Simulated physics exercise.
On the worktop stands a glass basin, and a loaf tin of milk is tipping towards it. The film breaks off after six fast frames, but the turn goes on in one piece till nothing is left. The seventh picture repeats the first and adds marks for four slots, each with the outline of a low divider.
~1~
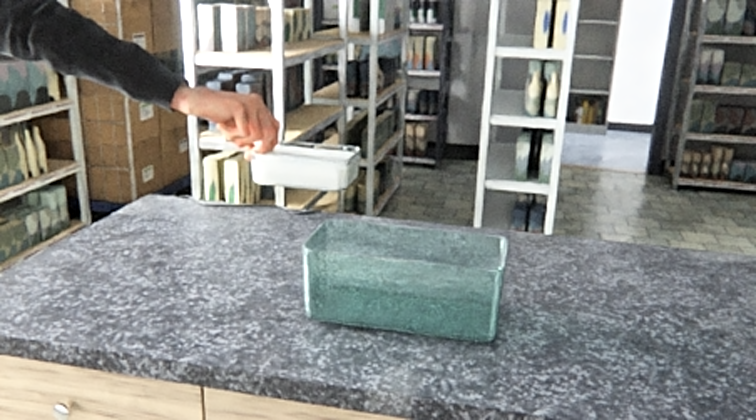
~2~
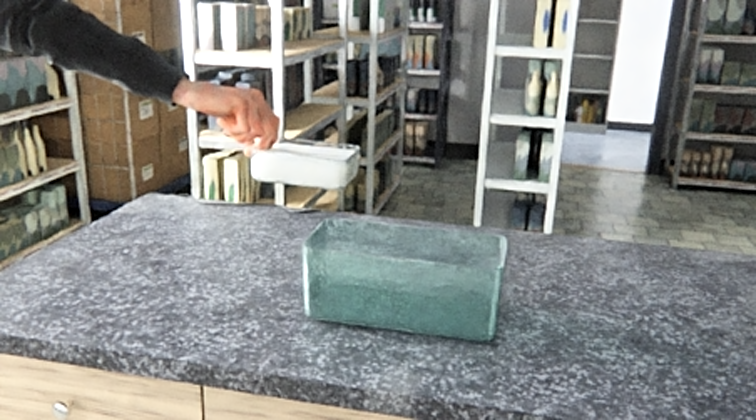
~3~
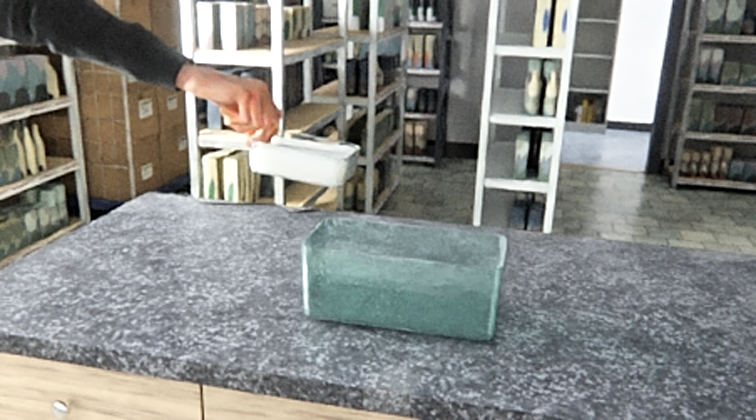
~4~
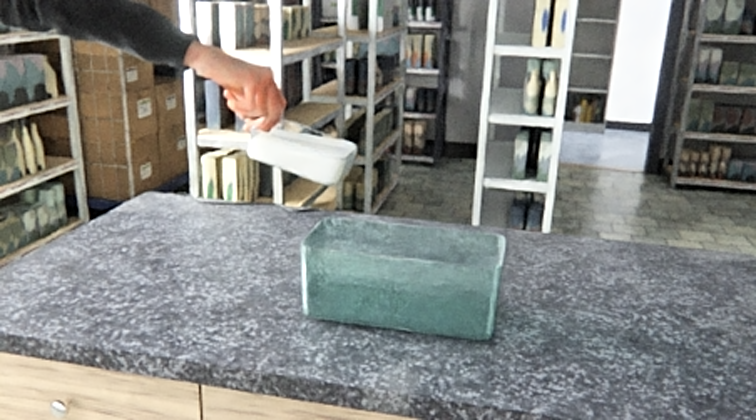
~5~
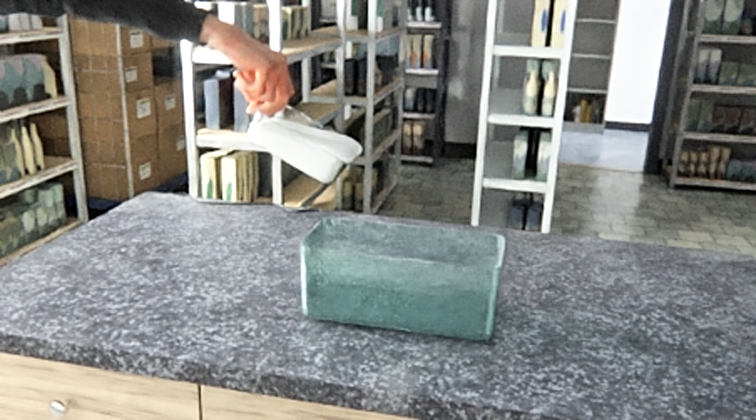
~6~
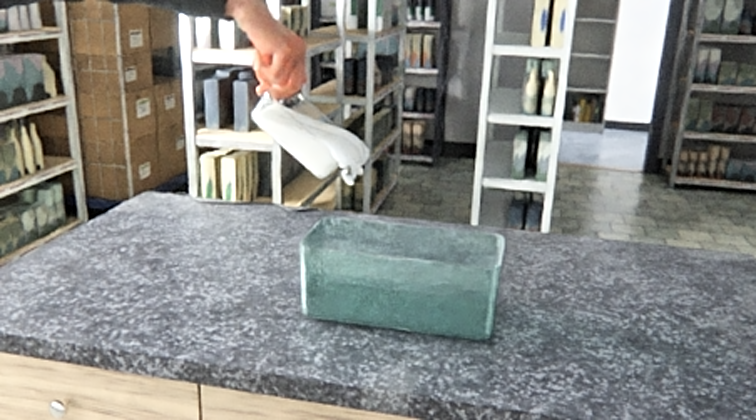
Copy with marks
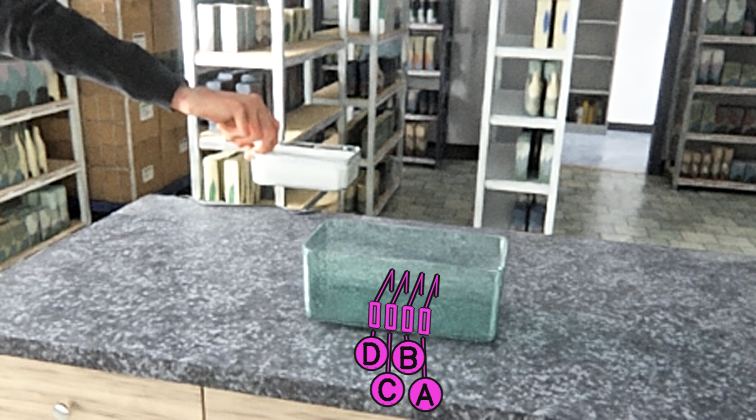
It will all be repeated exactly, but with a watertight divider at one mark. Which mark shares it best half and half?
I would pick position A.
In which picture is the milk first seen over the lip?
In picture 4.
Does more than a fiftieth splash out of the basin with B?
Yes, it does.
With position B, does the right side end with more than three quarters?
No.
In magenta, A at (422, 338); B at (406, 335); C at (389, 333); D at (373, 331).
For position A, about 44 % ends left of the wall and 47 % right of it; 10 % is lost outside.
For position B, about 29 % ends left of the wall and 62 % right of it; 10 % is lost outside.
For position C, about 21 % ends left of the wall and 70 % right of it; 9 % is lost outside.
For position D, about 16 % ends left of the wall and 75 % right of it; 9 % is lost outside.
